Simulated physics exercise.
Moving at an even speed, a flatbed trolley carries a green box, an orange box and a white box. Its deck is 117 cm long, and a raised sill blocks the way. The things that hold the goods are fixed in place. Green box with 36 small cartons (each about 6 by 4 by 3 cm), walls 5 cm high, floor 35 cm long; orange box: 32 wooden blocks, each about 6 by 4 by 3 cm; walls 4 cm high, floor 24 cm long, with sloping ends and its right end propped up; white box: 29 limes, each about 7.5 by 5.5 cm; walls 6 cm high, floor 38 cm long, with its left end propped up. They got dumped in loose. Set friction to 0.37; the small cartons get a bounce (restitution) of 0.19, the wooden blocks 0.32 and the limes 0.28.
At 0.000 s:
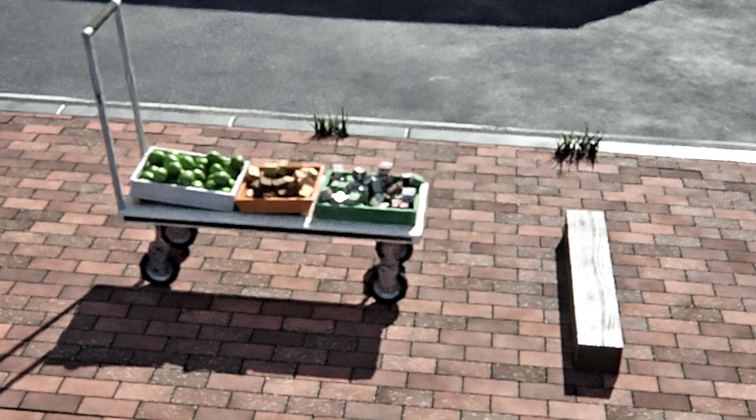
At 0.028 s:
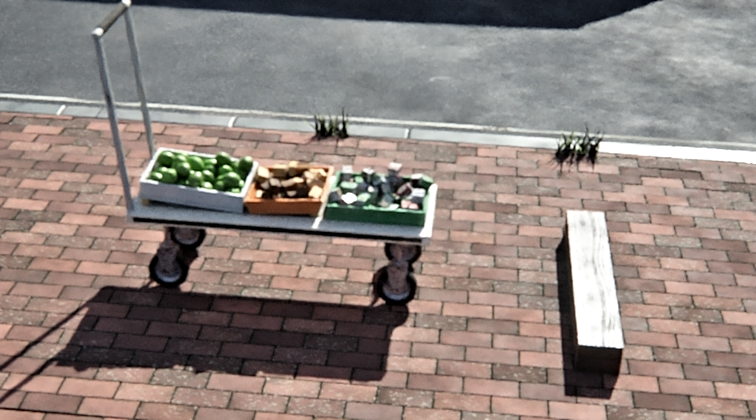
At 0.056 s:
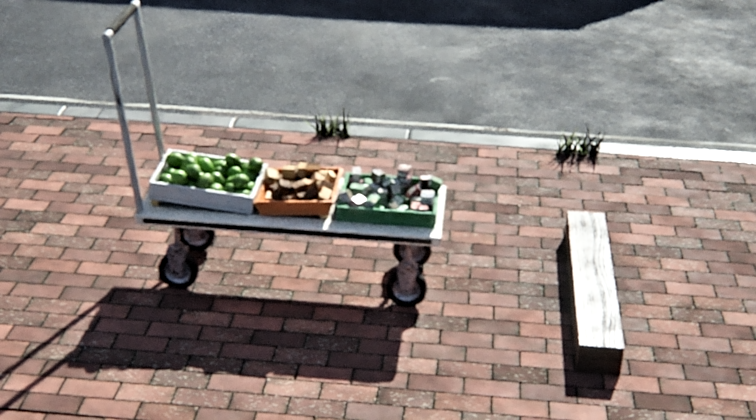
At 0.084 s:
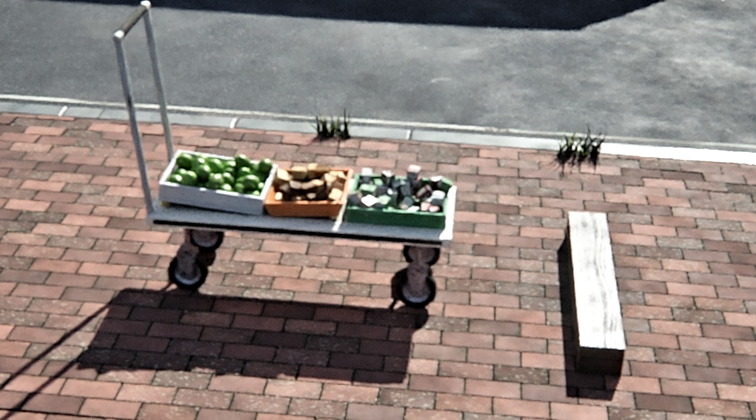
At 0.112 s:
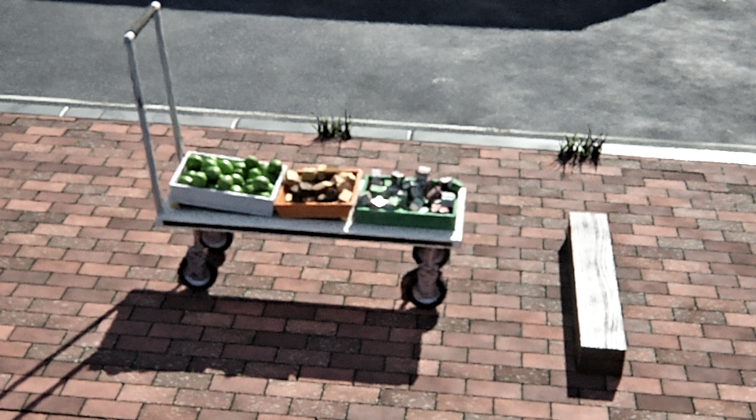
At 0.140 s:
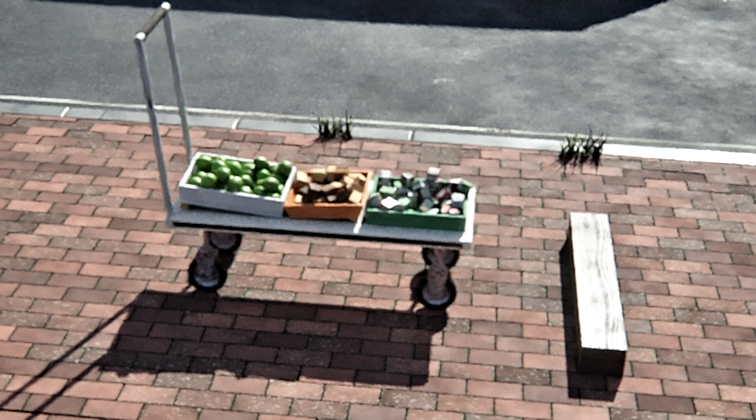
At the start, a flatbed trolley holding a white box of limes, an orange box of wooden blocks and a green box of small cartons stands left on brick paving. It then rolls slowly and steadily a short way right, narrowing the gap to a raised sill, its load still aboard.
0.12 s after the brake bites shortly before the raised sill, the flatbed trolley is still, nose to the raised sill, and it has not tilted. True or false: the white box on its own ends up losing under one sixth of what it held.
True.
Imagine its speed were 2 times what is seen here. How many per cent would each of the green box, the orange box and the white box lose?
In that case the green box sheds 20 per cent, the orange box 20 per cent and the white box 30 per cent.
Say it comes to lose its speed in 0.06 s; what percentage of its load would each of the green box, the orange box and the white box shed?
That way you'd get green box at 10, orange box at 0, and white box at 10 percent.
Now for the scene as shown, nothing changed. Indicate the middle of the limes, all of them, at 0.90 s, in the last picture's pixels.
(366, 191).
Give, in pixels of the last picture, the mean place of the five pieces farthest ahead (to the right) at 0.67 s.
Around (591, 215) in pixels.
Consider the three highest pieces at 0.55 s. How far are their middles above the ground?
About 46 cm.
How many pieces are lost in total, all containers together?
Some 4 altogether.
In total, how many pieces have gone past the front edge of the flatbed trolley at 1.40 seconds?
Roughly 2 pieces.
After 0.45 s, braking starts.
After 0.55 s, green box 35 in, 1 out, orange box 32 in, 0 out and white box 29 in, 0 out.
After 0.67 s, green box 35 in, 1 out, orange box 32 in, 0 out and white box 27 in, 2 out.
After 0.90 s, green box 34 in, 2 out, orange box 32 in, 0 out and white box 27 in, 2 out.
Final count (at 1.40 s), green box 34 in, 2 out, orange box 32 in, 0 out and white box 27 in, 2 out. Asked share, 2 of 29, 7 per cent.
